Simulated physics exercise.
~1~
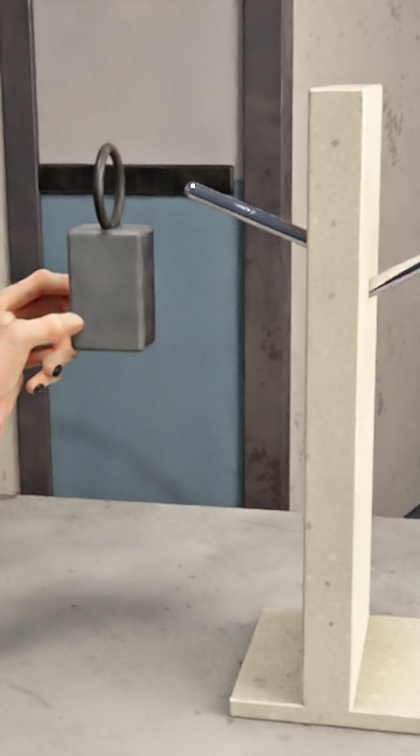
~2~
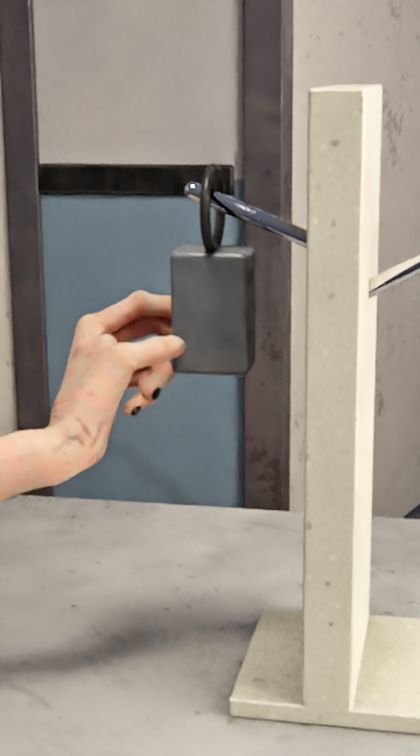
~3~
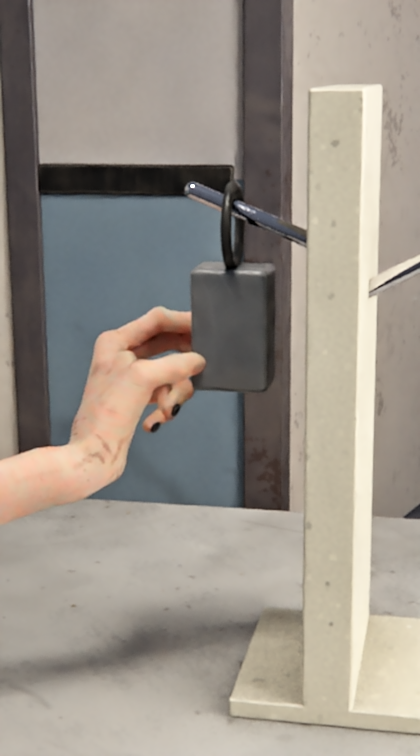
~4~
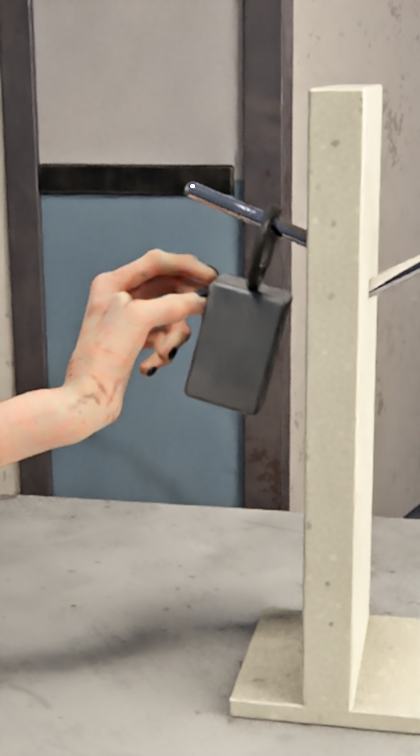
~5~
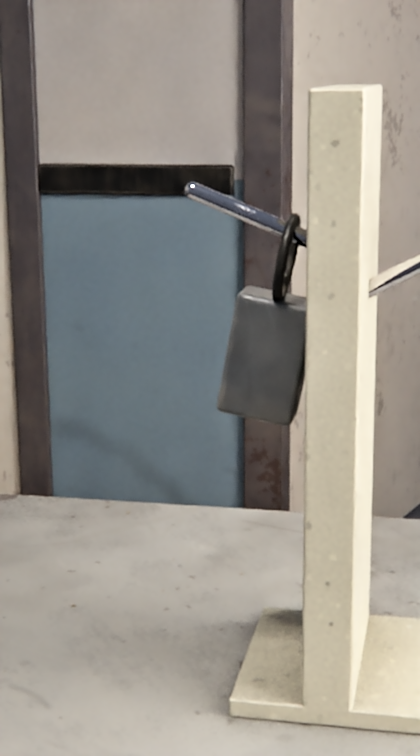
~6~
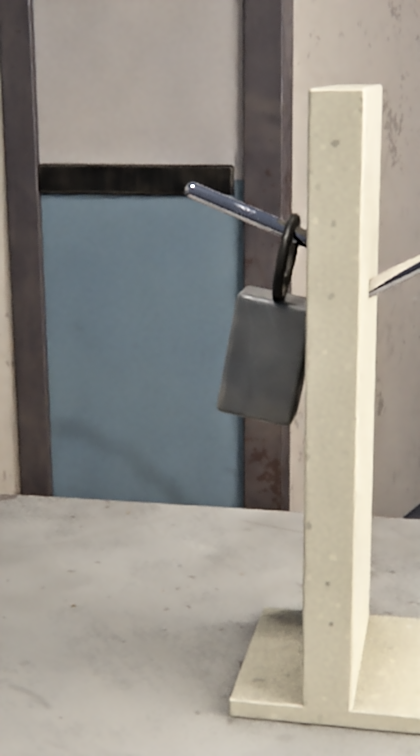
A hand carried a grey pouch by its side to the right, slipped its ring over a sloping peg on a pale stand, and slid it down toward the post before letting go, leaving the pouch hanging there still, slightly tilted.
